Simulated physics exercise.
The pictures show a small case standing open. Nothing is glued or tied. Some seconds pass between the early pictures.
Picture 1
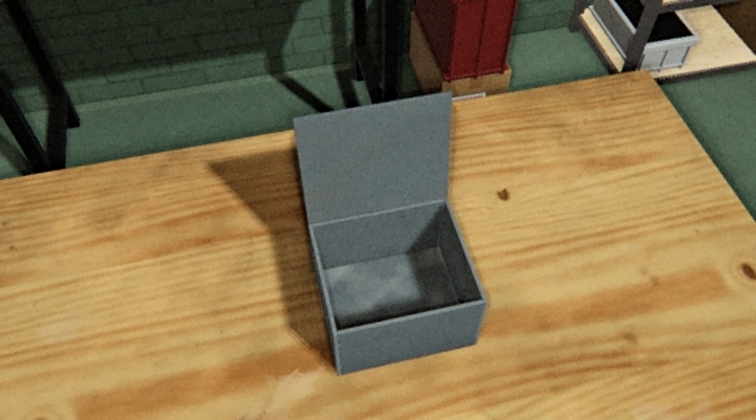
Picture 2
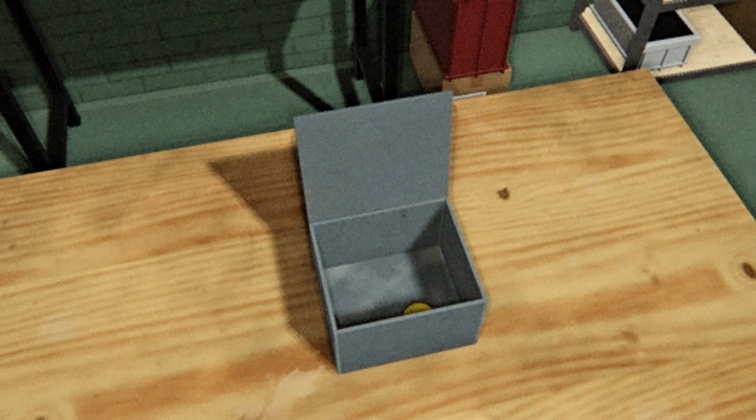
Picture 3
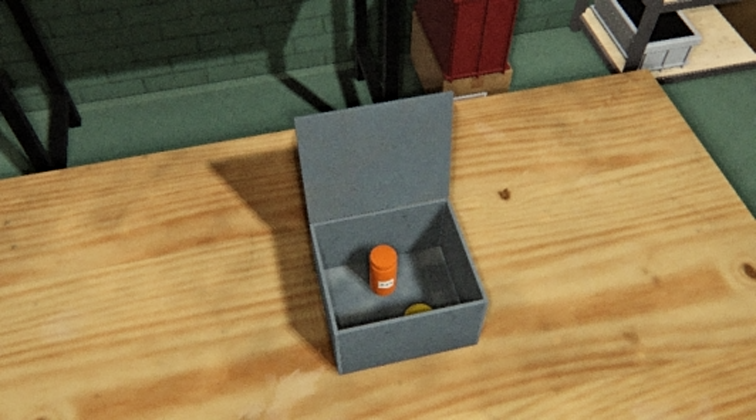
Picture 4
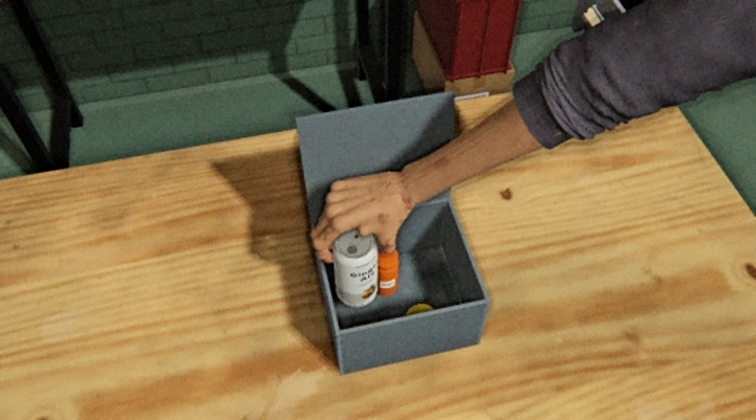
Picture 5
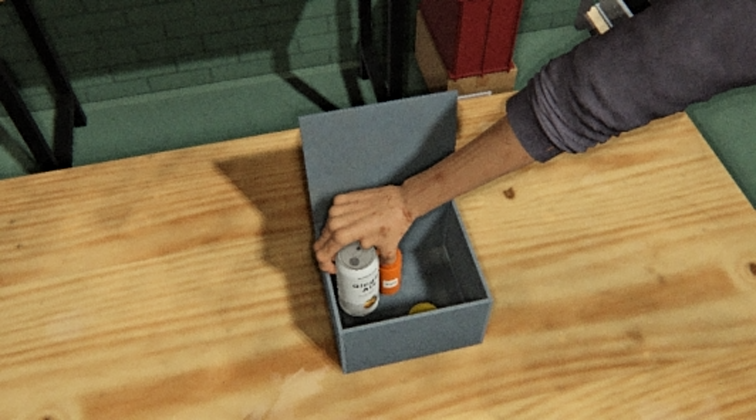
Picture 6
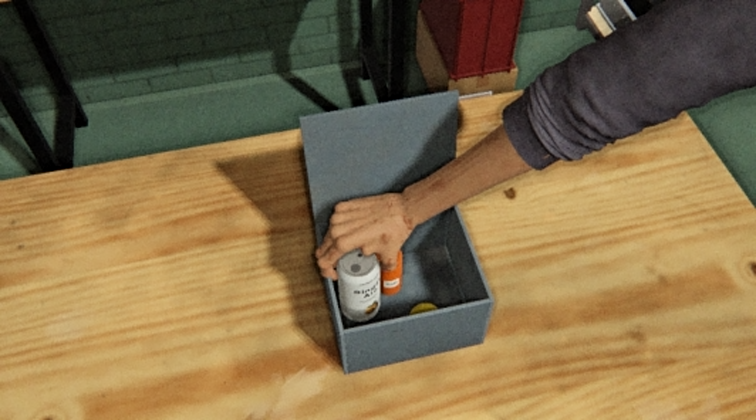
On a wooden table, a small gray case stands open and empty, then a small yellow object appears inside near the front, followed by an orange bottle. A hand reaches in from the right holding a white can and lowers it slightly into the left side, beside the bottle.
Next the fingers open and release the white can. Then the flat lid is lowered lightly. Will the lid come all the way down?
In the end the lid is held up.
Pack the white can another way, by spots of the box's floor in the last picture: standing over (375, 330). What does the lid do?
Then it will not close.
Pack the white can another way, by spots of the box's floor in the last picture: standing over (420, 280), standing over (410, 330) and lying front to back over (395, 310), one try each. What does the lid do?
First, it stays ajar; second, it sits on the rim; third, it closes.
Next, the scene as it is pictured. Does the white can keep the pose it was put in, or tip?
It keeps its pose.
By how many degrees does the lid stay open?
About 12°.
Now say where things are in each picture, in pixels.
The last thing is not in view yet, in the first frame.
The last thing is not in view yet, in the second frame.
The last thing is not in view yet, in the third frame.
Still above its spot; white can (356, 269), in the fourth frame.
Still above its spot; white can (358, 279), in the fifth frame.
In place under the hand; white can (359, 285), in the sixth frame.
Then, 1.10 s on from there, lid starting down.
Then, 1.50 s on from there, lid 65° above the rim.
Then, 1.80 s on from there, lid 41° above the rim.
Then, 2.00 s on from there, lid 21° above the rim.
In the end, lid 12° above the rim; all 3 unmoved. At the end, from the last picture's camera, white can near (359, 286).
